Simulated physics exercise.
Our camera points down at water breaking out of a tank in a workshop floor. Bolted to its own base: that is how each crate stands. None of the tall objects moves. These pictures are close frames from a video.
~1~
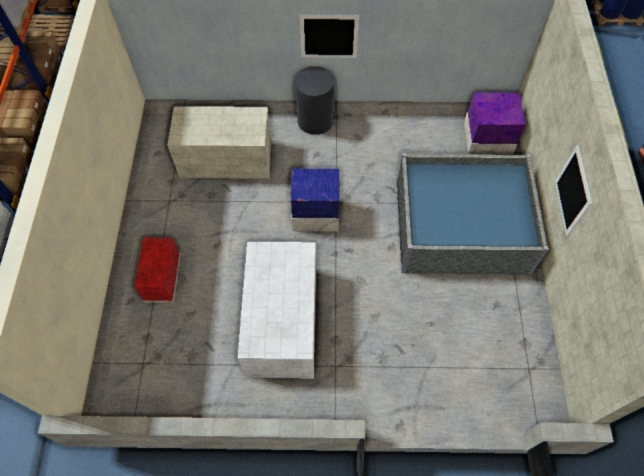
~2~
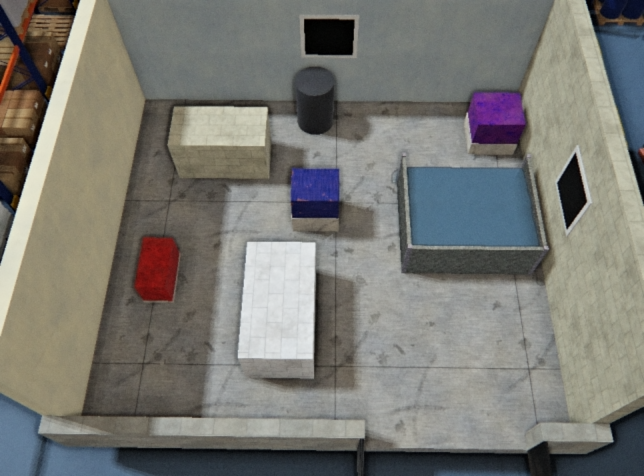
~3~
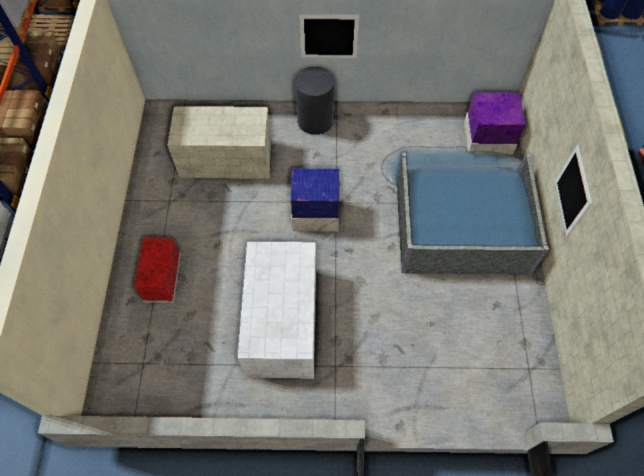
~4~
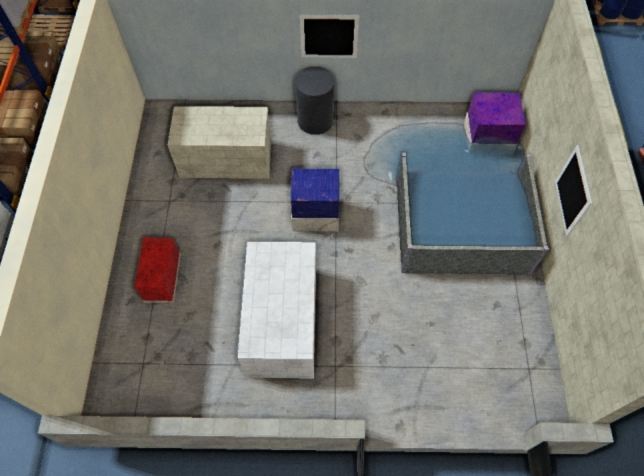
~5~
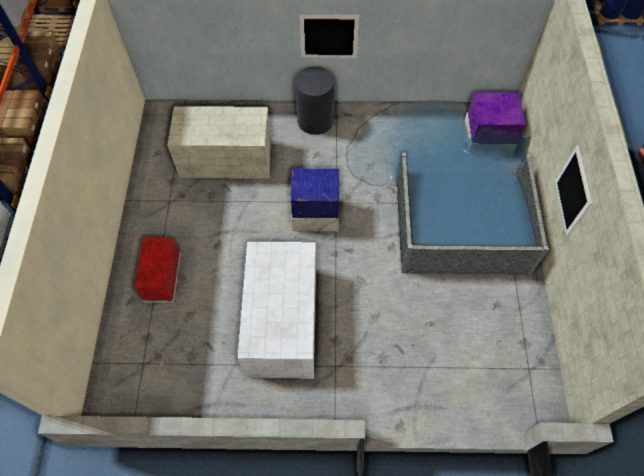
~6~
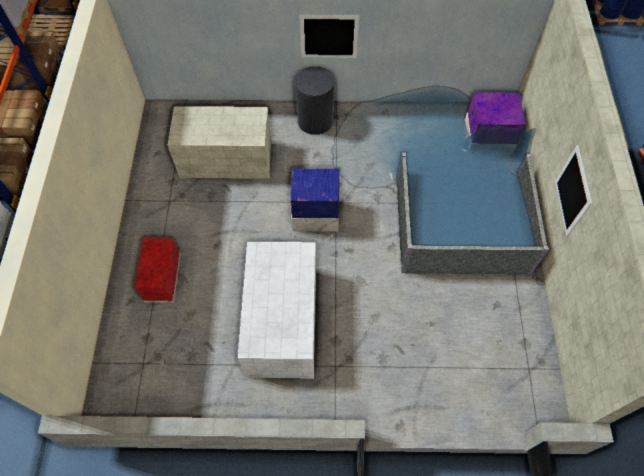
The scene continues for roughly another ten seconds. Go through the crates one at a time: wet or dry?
The red crate ends up wet, the blue crate ends up dry, the purple crate ends up wet.
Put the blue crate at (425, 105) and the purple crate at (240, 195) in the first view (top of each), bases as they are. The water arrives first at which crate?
It should be the one in blue.
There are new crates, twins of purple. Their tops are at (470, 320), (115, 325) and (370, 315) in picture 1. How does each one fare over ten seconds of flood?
Well, the first one is never reached, the second is never reached, and the third is never reached.
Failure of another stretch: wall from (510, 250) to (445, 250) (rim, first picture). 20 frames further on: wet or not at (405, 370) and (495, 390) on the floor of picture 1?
In that order: Under water, wet.
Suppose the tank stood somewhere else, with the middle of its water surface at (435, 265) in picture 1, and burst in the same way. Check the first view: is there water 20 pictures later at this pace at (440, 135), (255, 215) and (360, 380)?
The first spot is inundated, the second inundated, and the third not reached.
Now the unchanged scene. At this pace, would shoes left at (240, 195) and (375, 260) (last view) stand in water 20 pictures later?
First spot inundated, second spot inundated.
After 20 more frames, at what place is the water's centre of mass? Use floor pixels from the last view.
About (397, 174) in the last view.
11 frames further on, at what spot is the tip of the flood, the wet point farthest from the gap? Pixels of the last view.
About (173, 101).
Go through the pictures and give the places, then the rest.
The first frame shows still water in the tank at (471, 203).
In the second frame, water pours out on the tank's far side and has run to (395, 181).
In the third frame, water pours out on the tank's far side and has run to (387, 165).
In the fourth frame, water pours out on the tank's far side and has run to (377, 146).
In the fifth frame, the front is at (364, 129), out from the gap on the tank's far side.
In the sixth frame, the front is at (366, 103), out from the gap on the tank's far side.
A moment on, water covers 20 % of the floor; the red crate not reached, the blue crate not reached, the purple crate water round its plinth.
Next, water covers 30 % of the floor; the red crate not reached, the blue crate water round its plinth, the purple crate water round its plinth.
Then, water covers 55 % of the floor; the red crate water round its plinth, the blue crate water round its plinth, the purple crate water round its plinth.
Later, water covers 90 % of the floor; the red crate water round its plinth, the blue crate water round its plinth, the purple crate water round its plinth.
In the end, water covers 95 % of the floor; the red crate was topped, the blue crate stayed above the water, the purple crate was topped.
